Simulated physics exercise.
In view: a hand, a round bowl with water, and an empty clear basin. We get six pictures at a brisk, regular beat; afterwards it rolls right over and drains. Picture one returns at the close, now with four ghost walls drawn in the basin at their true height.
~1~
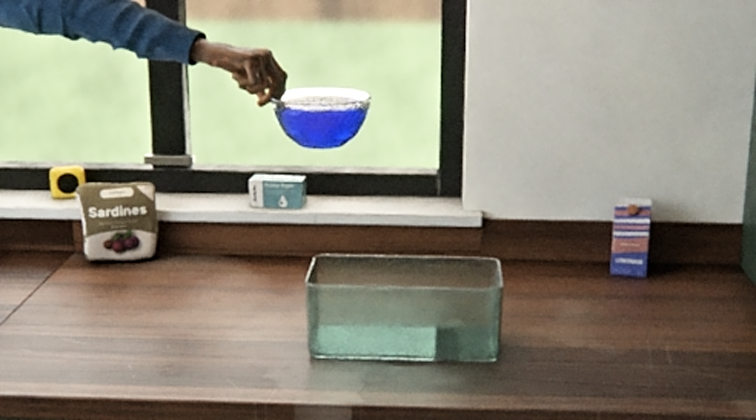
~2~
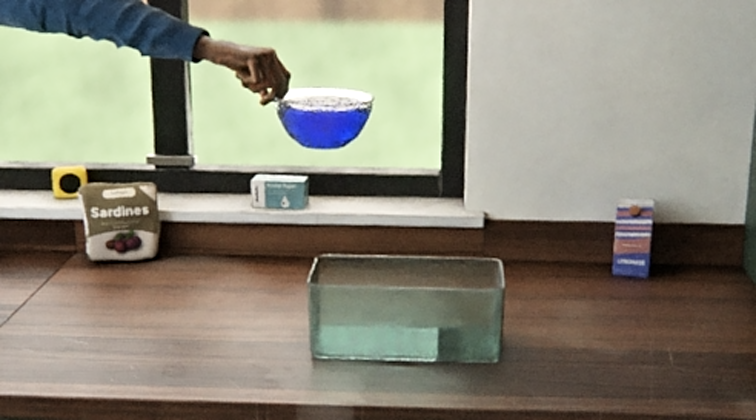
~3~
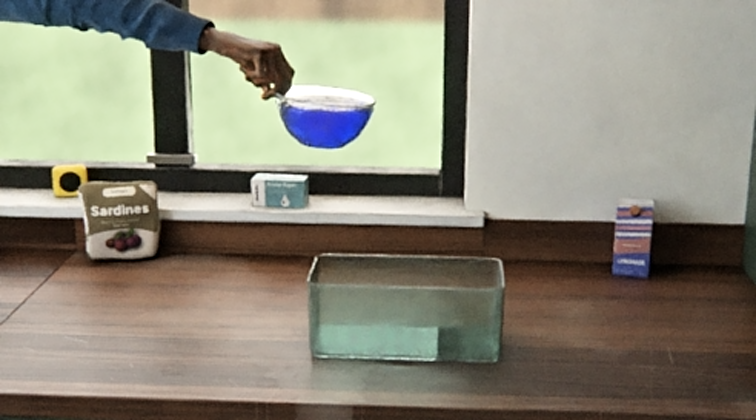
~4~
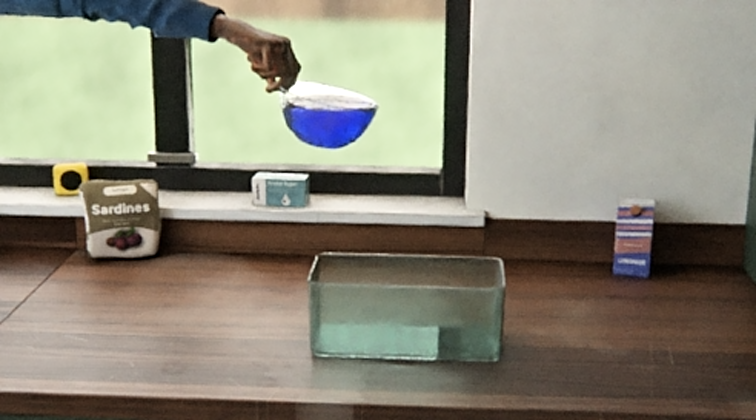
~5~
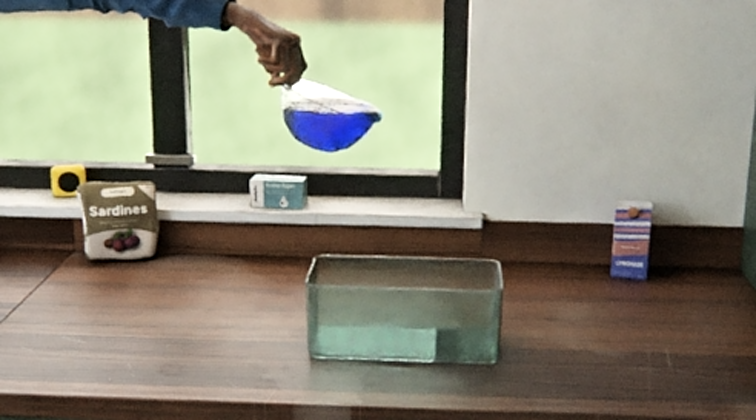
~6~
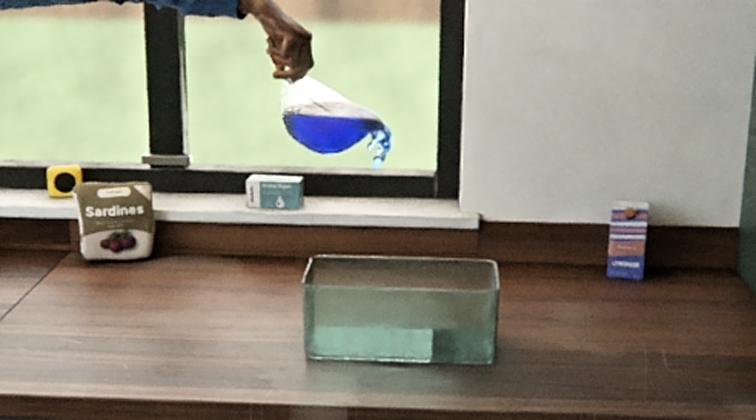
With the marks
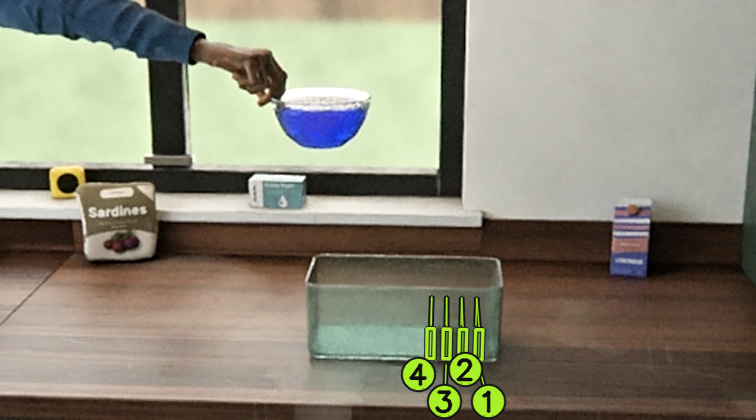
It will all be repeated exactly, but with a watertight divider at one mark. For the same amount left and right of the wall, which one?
4 is best.
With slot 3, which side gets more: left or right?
The left one.
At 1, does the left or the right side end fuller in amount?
The left side.
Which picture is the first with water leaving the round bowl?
In picture 5.
On the marked copy, 1 at (478, 364); 2 at (462, 364); 3 at (446, 364); 4 at (430, 363).
Choosing 1, about 91 % ends left of the wall and 7 % right of it.
Choosing 2, about 94 % ends left of the wall and 4 % right of it.
Choosing 3, about 83 % ends left of the wall and 14 % right of it; 3 % is lost outside.
Choosing 4, about 52 % ends left of the wall and 46 % right of it.
